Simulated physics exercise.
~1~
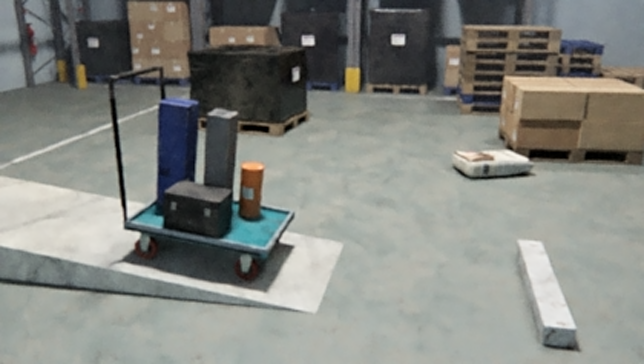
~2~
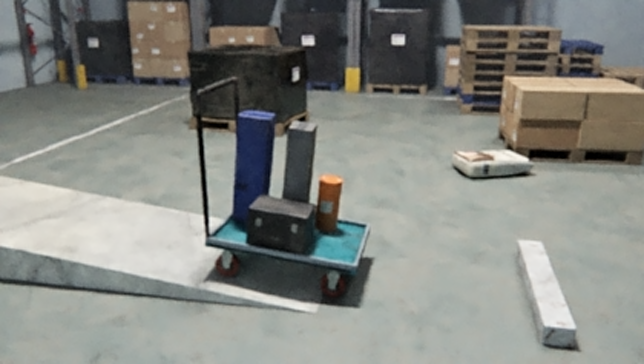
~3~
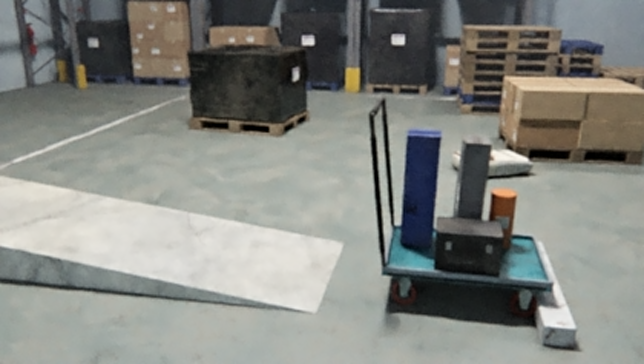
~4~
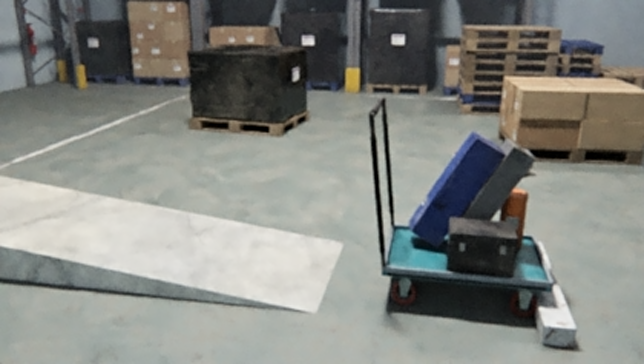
Trolley rolling right off a ramp and stopping at a kerb, its blue and grey boxes tipping right but staying aboard.
